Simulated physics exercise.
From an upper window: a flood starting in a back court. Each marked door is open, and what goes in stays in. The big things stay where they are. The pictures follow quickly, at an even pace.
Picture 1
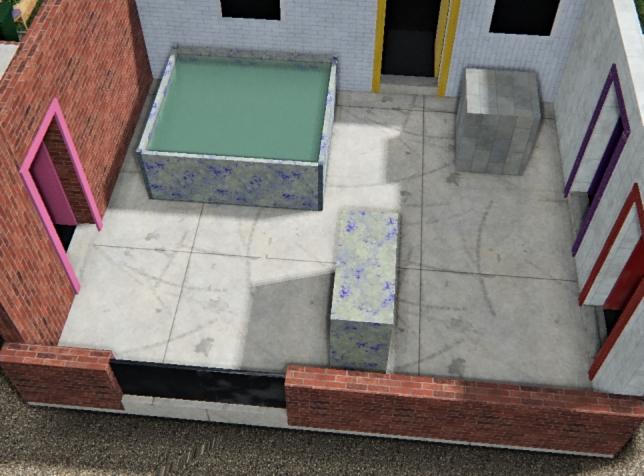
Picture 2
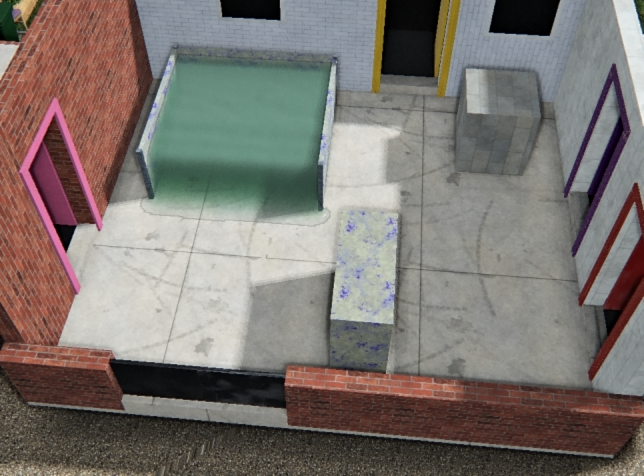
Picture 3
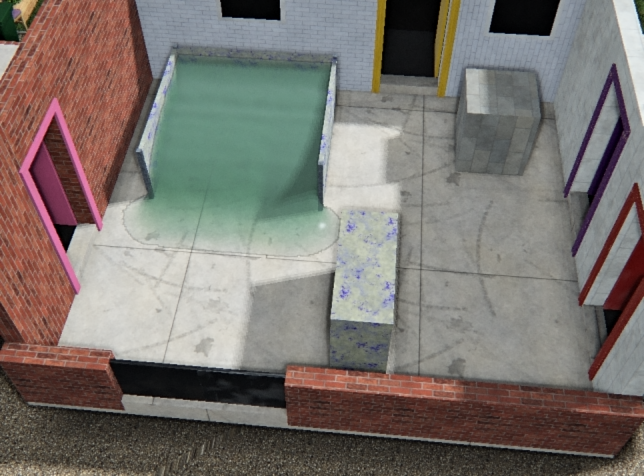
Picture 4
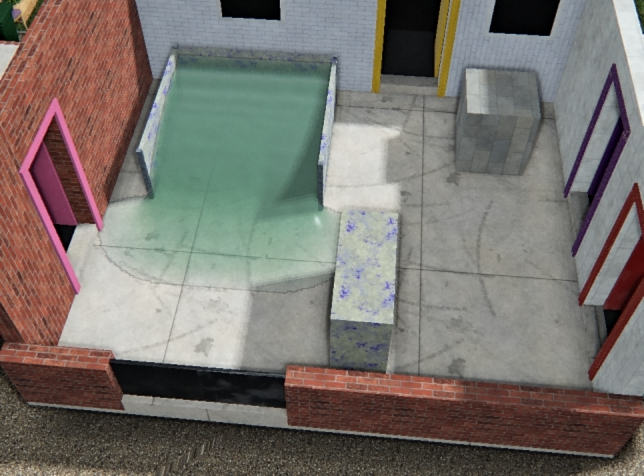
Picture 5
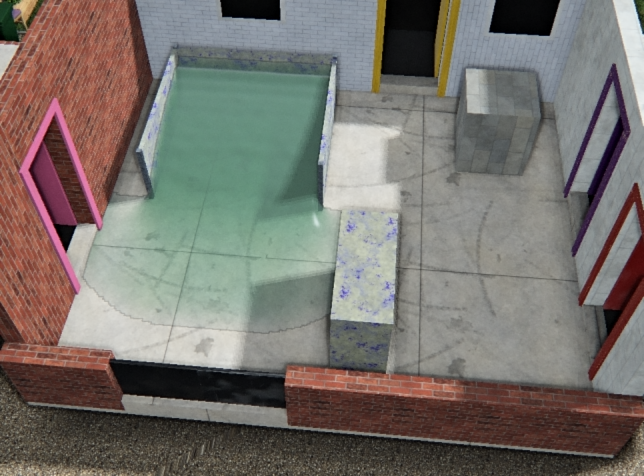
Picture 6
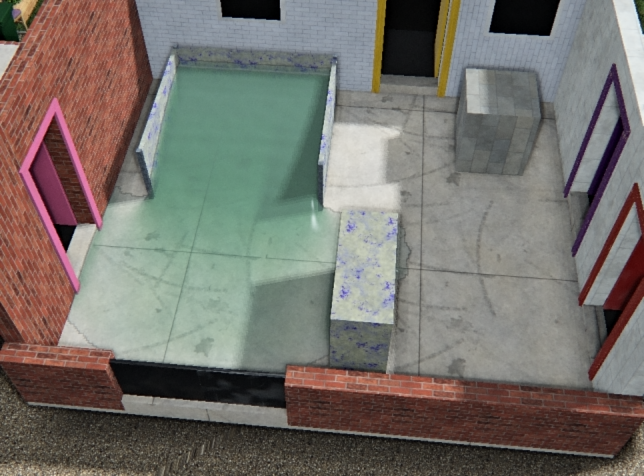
Green water floods out of a speckled, blue-patched tank at the back left of a walled court, seen from high above by a camera that stays still. A pink doorway stands at left, a yellow one behind, purple and red ones at right, with a grey block and a speckled block on the pale floor. The tank's front side vanishes, and the water spreads forward in a thinning, rounded sheet, past the speckled block, towards the low brick front wall.
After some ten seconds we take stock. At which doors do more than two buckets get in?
The pink door lets in a lot; the red door lets in a lot; the purple door admits no more than that; the yellow door admits no more than that.
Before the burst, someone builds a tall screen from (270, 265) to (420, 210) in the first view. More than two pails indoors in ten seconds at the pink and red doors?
The pink door passes that mark; the red door takes more.
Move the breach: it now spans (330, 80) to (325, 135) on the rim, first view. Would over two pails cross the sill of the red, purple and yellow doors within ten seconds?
My reading: Red door goes over, purple door goes over, yellow door lets more in.
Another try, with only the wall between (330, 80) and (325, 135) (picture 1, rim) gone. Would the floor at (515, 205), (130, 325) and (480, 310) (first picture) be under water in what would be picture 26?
In that order: Flooded, free of water, covered.
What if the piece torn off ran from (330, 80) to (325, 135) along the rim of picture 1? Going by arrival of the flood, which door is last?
It is the pink one.
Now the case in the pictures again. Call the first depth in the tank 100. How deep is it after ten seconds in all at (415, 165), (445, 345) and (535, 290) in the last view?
In that order: 10, 8 and 16 per cent.
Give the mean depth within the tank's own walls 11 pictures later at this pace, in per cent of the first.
Some 30 per cent.
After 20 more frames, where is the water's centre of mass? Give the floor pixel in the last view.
At about (243, 266).
A moment on, water covers 40 % of the floor; the pink door wet at the sill, nothing in, the red door not reached, the purple door not reached, the yellow door not reached.
Next, water covers 55 % of the floor; the pink door under two buckets in, the red door not reached, the purple door not reached, the yellow door not reached.
Then, water covers 65 % of the floor; the pink door far over two buckets in, the red door over two buckets in, the purple door wet at the sill, nothing in, the yellow door not reached.
Later, water covers 95 % of the floor; the pink door far over two buckets in, the red door far over two buckets in, the purple door under two buckets in, the yellow door wet at the sill, nothing in.
In the end, water covers 95 % of the floor; the pink door far over two buckets in, the red door far over two buckets in, the purple door under two buckets in, the yellow door under two buckets in.
